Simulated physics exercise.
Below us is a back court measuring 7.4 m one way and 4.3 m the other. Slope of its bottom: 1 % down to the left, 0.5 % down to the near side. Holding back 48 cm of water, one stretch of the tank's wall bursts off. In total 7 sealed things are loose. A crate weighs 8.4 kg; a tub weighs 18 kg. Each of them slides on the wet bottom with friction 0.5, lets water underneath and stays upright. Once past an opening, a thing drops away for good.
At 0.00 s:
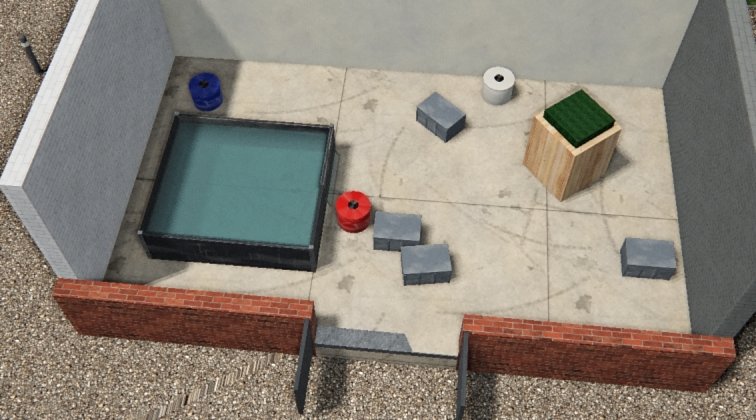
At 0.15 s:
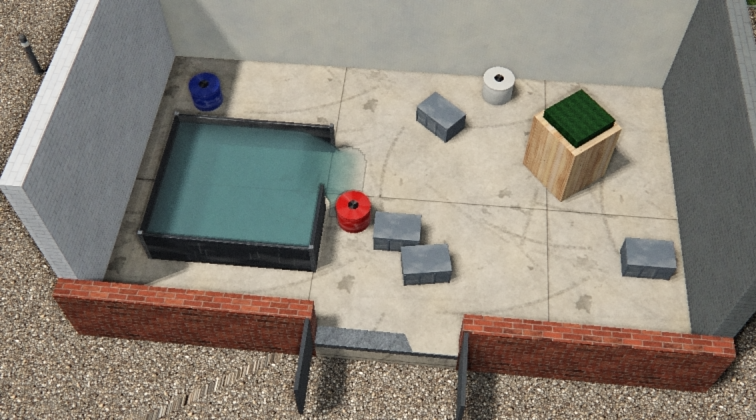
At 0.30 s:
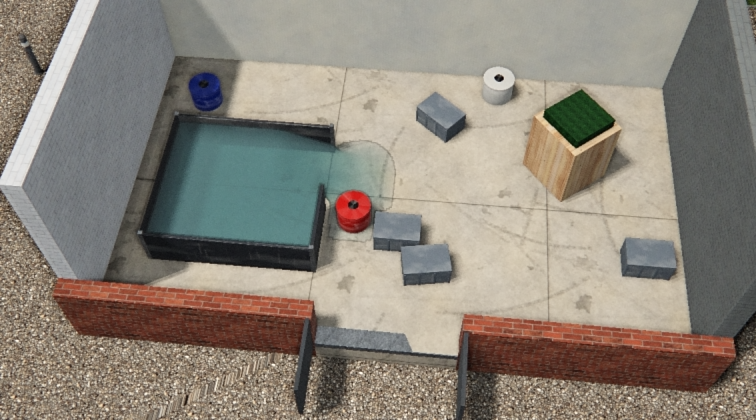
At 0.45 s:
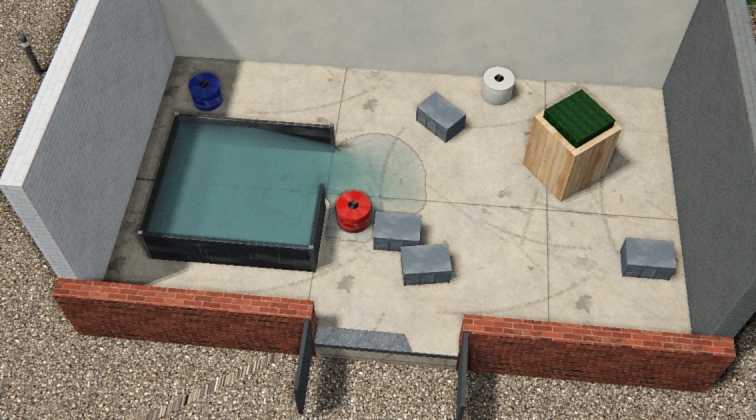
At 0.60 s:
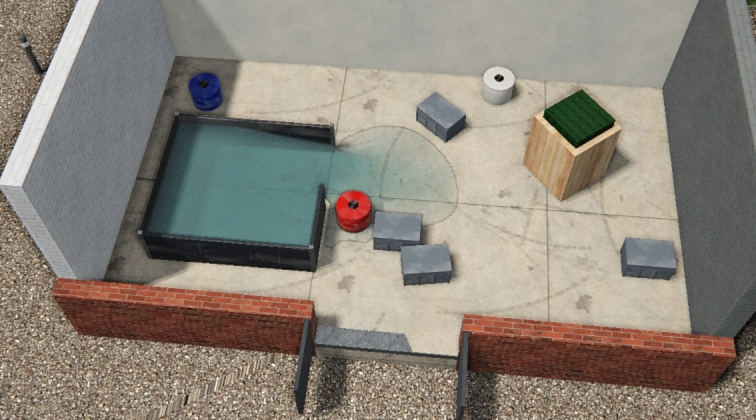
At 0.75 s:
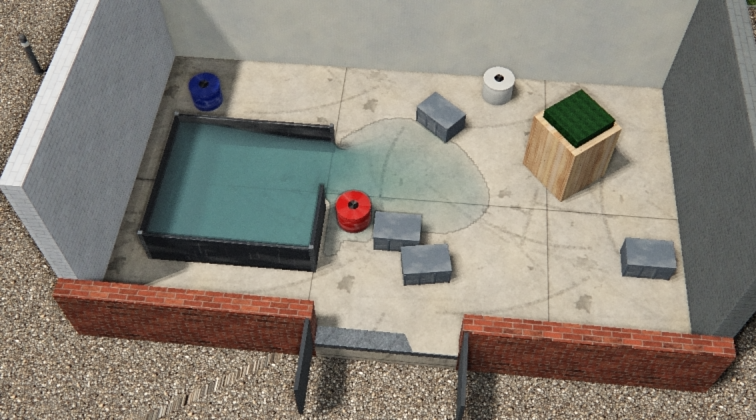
Water poured out through a gap that opened in the right side of a dark-walled tank and spread in a thin sheet across the paved court, while the tubs, blocks and planter stayed put.
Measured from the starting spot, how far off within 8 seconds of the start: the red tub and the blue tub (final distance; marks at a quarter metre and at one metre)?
In order: The red tub should remain roughly unmoved; the blue tub should remain roughly unmoved.
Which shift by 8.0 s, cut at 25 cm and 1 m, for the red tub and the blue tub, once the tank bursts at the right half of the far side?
Here's how it goes: The red tub scarcely moves, and the blue tub edges along somewhat.
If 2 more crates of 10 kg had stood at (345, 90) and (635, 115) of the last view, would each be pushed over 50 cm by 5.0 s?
Taking them in order, they come out smaller and greater.
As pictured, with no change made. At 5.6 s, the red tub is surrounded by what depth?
I'd put it at about 3 cm.
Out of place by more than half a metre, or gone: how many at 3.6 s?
By my reckoning, 1.
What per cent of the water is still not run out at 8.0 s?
Remaining: Approx. 98 per cent.
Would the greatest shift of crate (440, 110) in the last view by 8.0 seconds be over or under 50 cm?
Beyond the mark.
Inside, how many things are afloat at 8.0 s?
Just then, the number is 2.
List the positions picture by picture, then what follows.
The red tub at (354, 205) rests on the ground; the blue tub at (204, 84), on the bottom; 4.0 m2 under water; 0 of 7 have shifted, in the first picture.
The red tub at (354, 205) rests on the ground; the blue tub at (204, 84), on the bottom; water covers 4.5 m2; 0 of 7 have shifted, in the second picture.
The red tub at (354, 205), on the bottom; the blue tub at (204, 84), on the bottom; water covers 5.0 m2; 0 of 7 have shifted, in the third picture.
The red tub at (354, 205) rests on the ground; the blue tub at (204, 84), on the bottom; 5.6 m2 under water; 0 of 7 have shifted, in the fourth picture.
The red tub at (354, 205) rests on the ground; the blue tub at (204, 84), on the bottom; water covers 6.4 m2; 0 of 7 have shifted, in the fifth picture.
The red tub at (354, 205), on the bottom; the blue tub at (204, 84), on the bottom; 7.2 m2 under water; 0 of 7 have shifted, in the sixth picture.
After 1.6 s the red tub is near (354, 205), 0.0 m from its start, aground; the blue tub is near (204, 84), 0.0 m from its start, aground; 0 of 7 are out; 0 afloat.
After 3.6 s the red tub is near (354, 205), 0.0 m from its start, aground; the blue tub is near (204, 84), 0.0 m from its start, aground; 0 of 7 are out; 2 afloat.
After 5.6 s the red tub is near (354, 205), 0.0 m from its start, aground; the blue tub is near (204, 84), 0.0 m from its start, aground; 0 of 7 are out; 2 afloat.
After 8.0 s the red tub is near (354, 205), 0.0 m from its start, aground; the blue tub is near (204, 84), 0.0 m from its start, aground; 0 of 7 are out; 2 afloat.
